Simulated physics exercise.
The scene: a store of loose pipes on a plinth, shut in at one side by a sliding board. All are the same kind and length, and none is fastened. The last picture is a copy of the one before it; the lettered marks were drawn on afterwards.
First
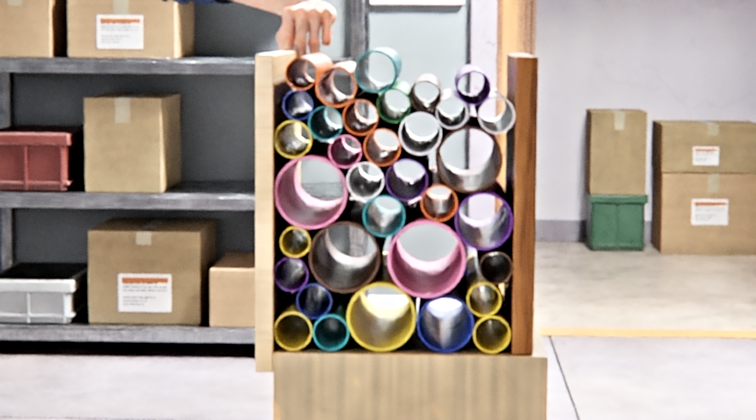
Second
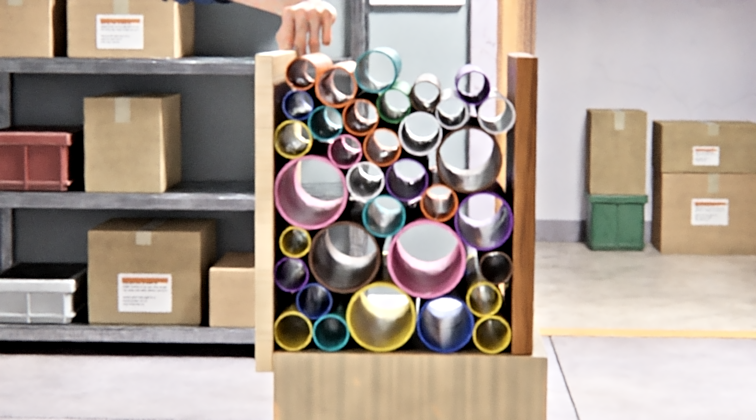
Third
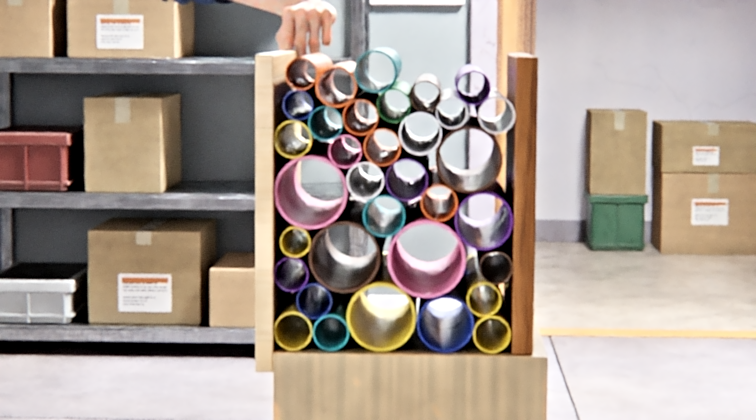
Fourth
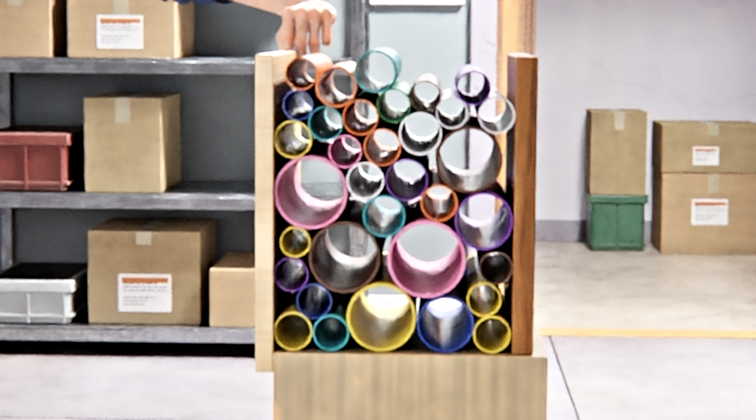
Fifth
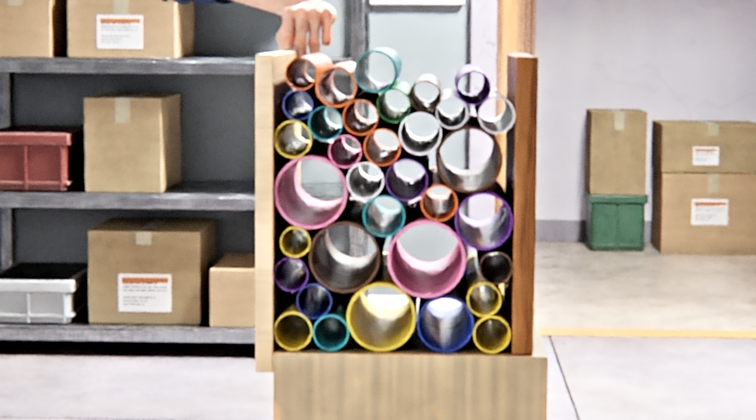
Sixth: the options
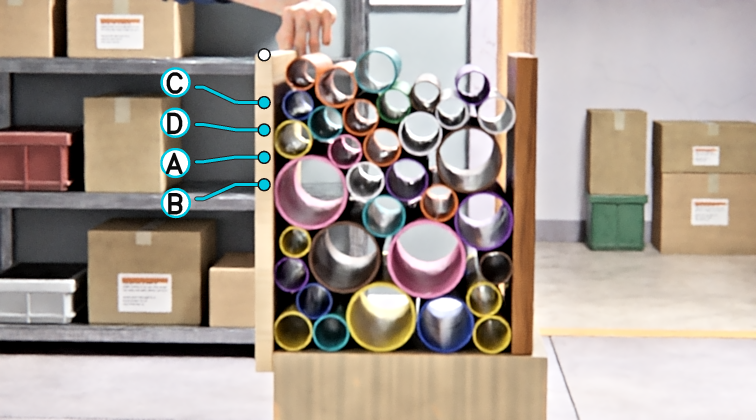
Colourful loose pipes resting motionless between upright wooden boards on a plinth, a hand staying still above them in a storeroom.
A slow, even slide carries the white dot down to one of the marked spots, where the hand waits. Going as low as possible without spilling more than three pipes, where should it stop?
Slide it to A.
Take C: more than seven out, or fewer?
At C, fewer than seven.
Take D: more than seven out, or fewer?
It loses fewer than seven.
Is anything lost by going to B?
Yes.
On the marked copy, A at (264, 158); B at (264, 185); C at (264, 102); D at (264, 130); the white dot at (264, 55).
With A. Early on, top of the board (274, 105).
Further on, top of the board (274, 157).
At the end, top of the board (274, 157), none out over the board.
As for the rest, B more than three out over the board; C none out over the board; D none out over the board.
